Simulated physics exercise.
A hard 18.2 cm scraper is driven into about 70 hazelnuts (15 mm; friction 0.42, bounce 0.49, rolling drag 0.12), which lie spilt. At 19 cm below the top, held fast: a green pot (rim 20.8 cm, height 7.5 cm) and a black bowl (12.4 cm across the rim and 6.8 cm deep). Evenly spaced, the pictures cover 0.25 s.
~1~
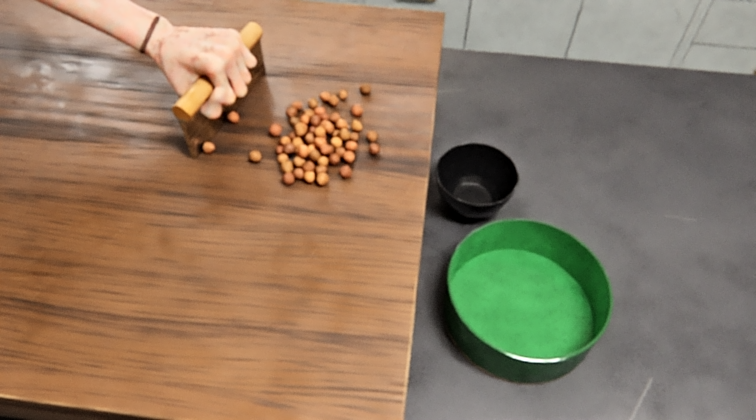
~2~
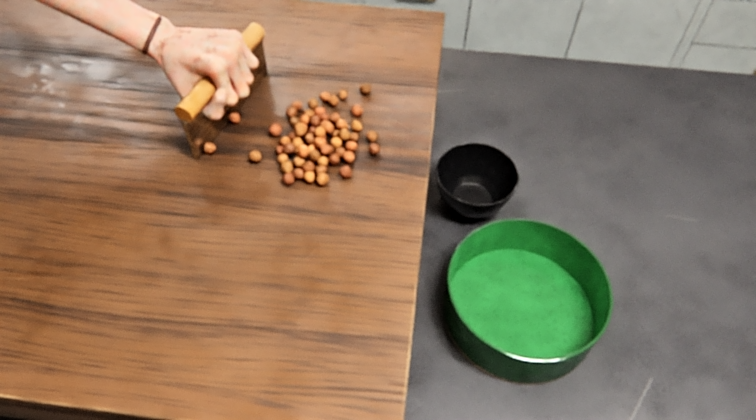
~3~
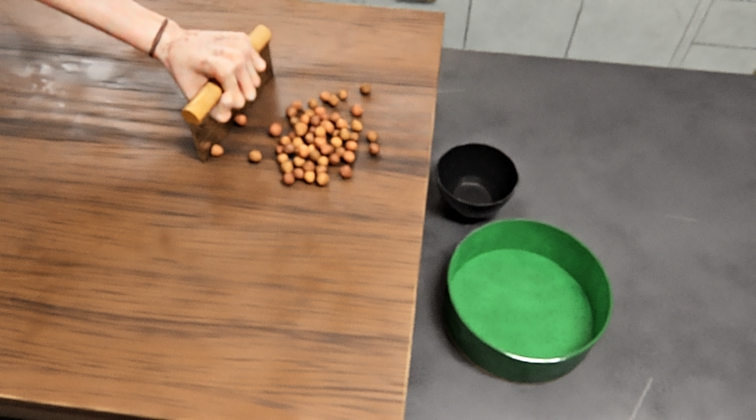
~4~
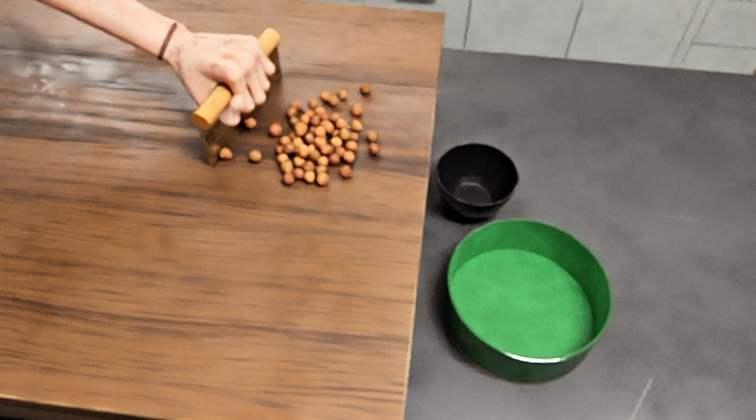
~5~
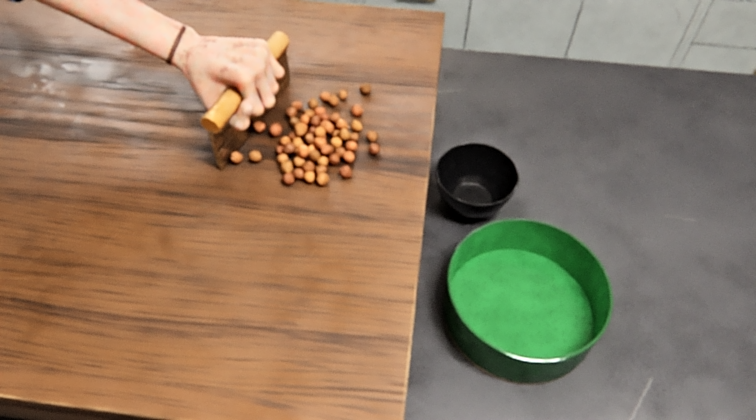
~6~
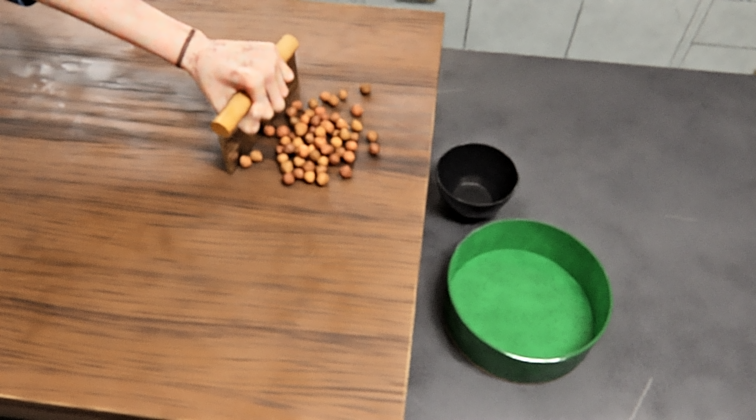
On a wooden tabletop, a hand slides a scraper right, nudging a few hazelnuts.
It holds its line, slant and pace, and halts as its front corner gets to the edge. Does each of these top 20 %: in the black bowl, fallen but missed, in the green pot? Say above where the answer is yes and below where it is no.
Black bowl: Below; missed: Above; green pot: Below.
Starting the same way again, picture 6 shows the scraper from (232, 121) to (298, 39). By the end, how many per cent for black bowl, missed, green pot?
Once things settle, the black bowl ends with 10 percent, 10 percent misses, and the green pot ends with 0 percent.
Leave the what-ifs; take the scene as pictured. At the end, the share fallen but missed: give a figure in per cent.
60 %.
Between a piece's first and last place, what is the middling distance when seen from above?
Around 18 cm, measured level.
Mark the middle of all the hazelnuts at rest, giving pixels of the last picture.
It settles with its middle around (429, 266).
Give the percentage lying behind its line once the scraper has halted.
Roughly 10 %.
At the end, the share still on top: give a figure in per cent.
25 per cent.
Then, 0.34 s after the last picture, scraper 15 cm from its start, spill 16 cm wide; still on top 100 %.
Then, 0.69 s after the last picture, scraper 25 cm from its start, spill 20 cm wide; off the edge, not caught 20 %, still on top 80 %.
Then, 0.98 s after the last picture, scraper 26 cm from its start, spill 25 cm wide; green pot 5 %, black bowl 5 %, off the edge, not caught 60 %, still on top 30 %.
In the end, green pot 5 %, black bowl 5 %, fallen but missed 60 %, still on top 25 %.
